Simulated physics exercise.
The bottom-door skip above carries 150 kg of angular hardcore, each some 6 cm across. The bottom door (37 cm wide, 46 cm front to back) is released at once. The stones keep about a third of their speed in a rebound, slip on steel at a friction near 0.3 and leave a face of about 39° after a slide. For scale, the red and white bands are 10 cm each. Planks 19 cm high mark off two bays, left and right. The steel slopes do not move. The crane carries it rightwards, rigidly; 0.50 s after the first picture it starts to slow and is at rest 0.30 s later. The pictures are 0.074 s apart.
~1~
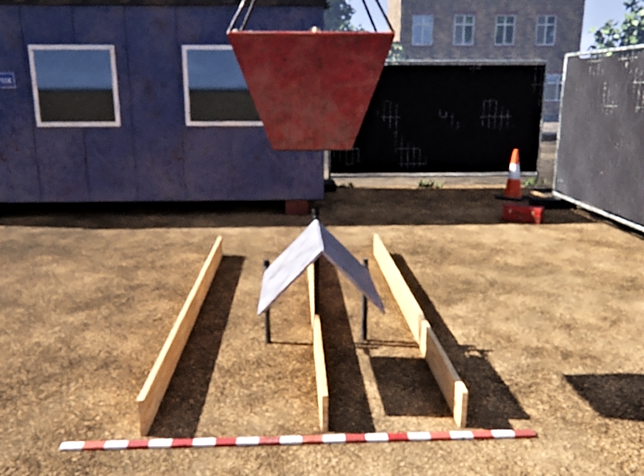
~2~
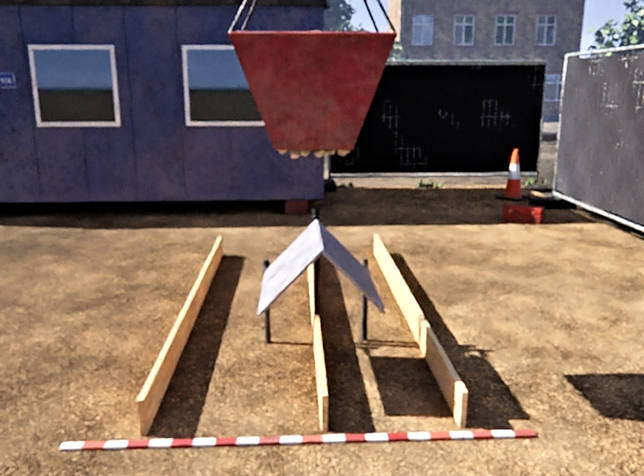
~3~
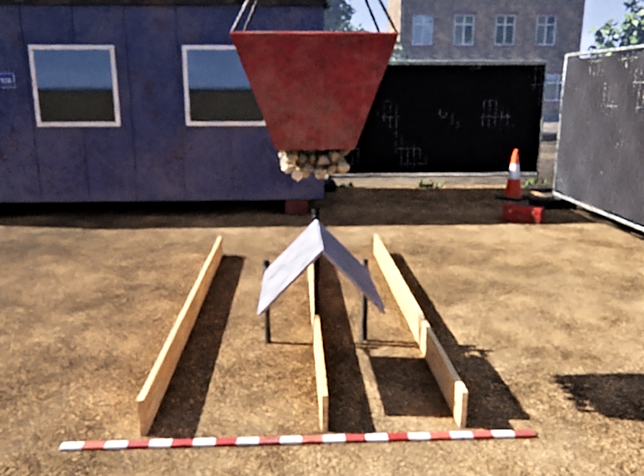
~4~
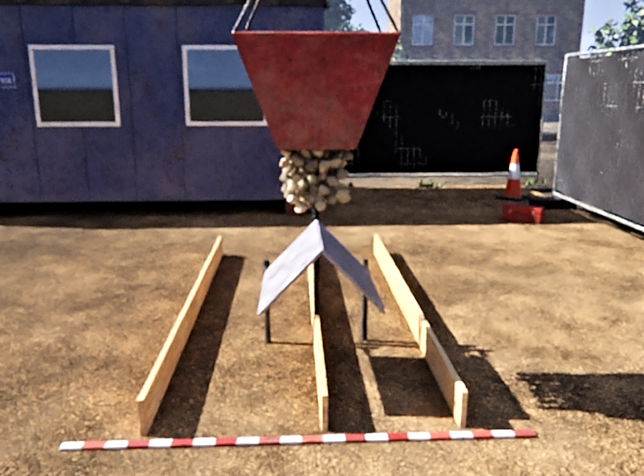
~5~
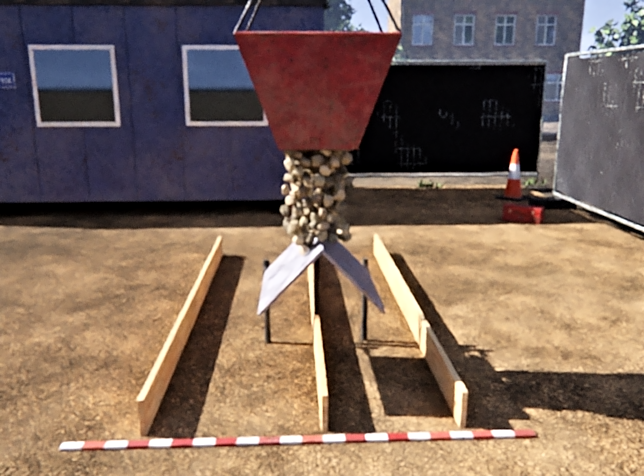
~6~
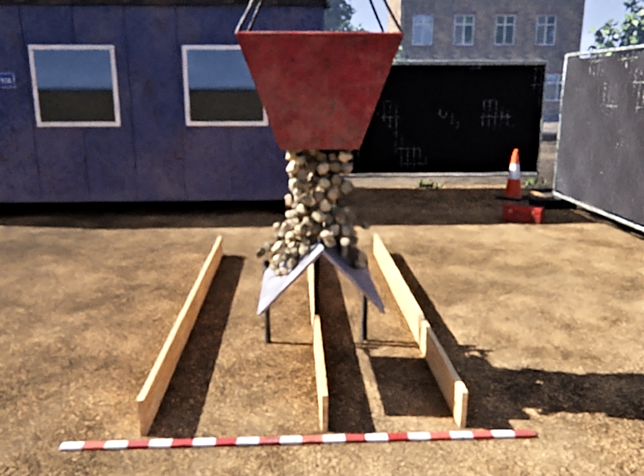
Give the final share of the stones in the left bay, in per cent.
Some 44 per cent of it.
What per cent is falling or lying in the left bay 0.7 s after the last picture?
About 45 per cent by then.
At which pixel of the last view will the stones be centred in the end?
Their middle is at about (377, 370).
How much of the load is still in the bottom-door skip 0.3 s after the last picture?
About 0 per cent.
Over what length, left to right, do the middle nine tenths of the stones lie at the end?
About 180 cm.
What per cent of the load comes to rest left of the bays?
About 0 per cent.
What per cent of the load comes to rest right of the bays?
Some 10 per cent of the load.
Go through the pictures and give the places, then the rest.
In the first picture, the outlet is at (312, 139); nothing has dropped yet.
In the second picture, the outlet is at (314, 139); 6 % is out.
In the third picture, outlet at (315, 139), the stream shows down to (307, 170); 87 % still inside.
In the fourth picture, outlet at (317, 139), the stream shows down to (307, 203); 76 % still inside.
In the fifth picture, outlet at (319, 139), the stream shows down to (304, 239); 64 % still inside.
In the sixth picture, outlet at (320, 139), the stream shows down to (318, 262); 50 % still inside.
Then, 0.3 s after the last picture, 0 % in the bottom-door skip, 45 % on the steel, 27 % falling or lying in the left bay, 27 % falling or lying in the right bay, 1 % falling or lying right of the bays; the stones farthest right are at (458, 344).
Then, 0.7 s after the last picture, 0 % in the bottom-door skip, 1 % on the steel, 44 % falling or lying in the left bay, 47 % falling or lying in the right bay, 7 % falling or lying right of the bays; the stones farthest right are at (533, 358).
Then, 1.3 s after the last picture, 0 % in the bottom-door skip, 44 % falling or lying in the left bay, 47 % falling or lying in the right bay, 8 % falling or lying right of the bays; the stones farthest right are at (570, 375).
Then, 2.2 s after the last picture, 0 % in the bottom-door skip, 44 % falling or lying in the left bay, 47 % falling or lying in the right bay, 8 % falling or lying right of the bays; the stones farthest right are at (570, 375).
Then, 4.1 s after the last picture, 0 % in the bottom-door skip, 44 % in the left bay, 47 % in the right bay, 8 % right of the bays; the stones farthest right are at (570, 375).
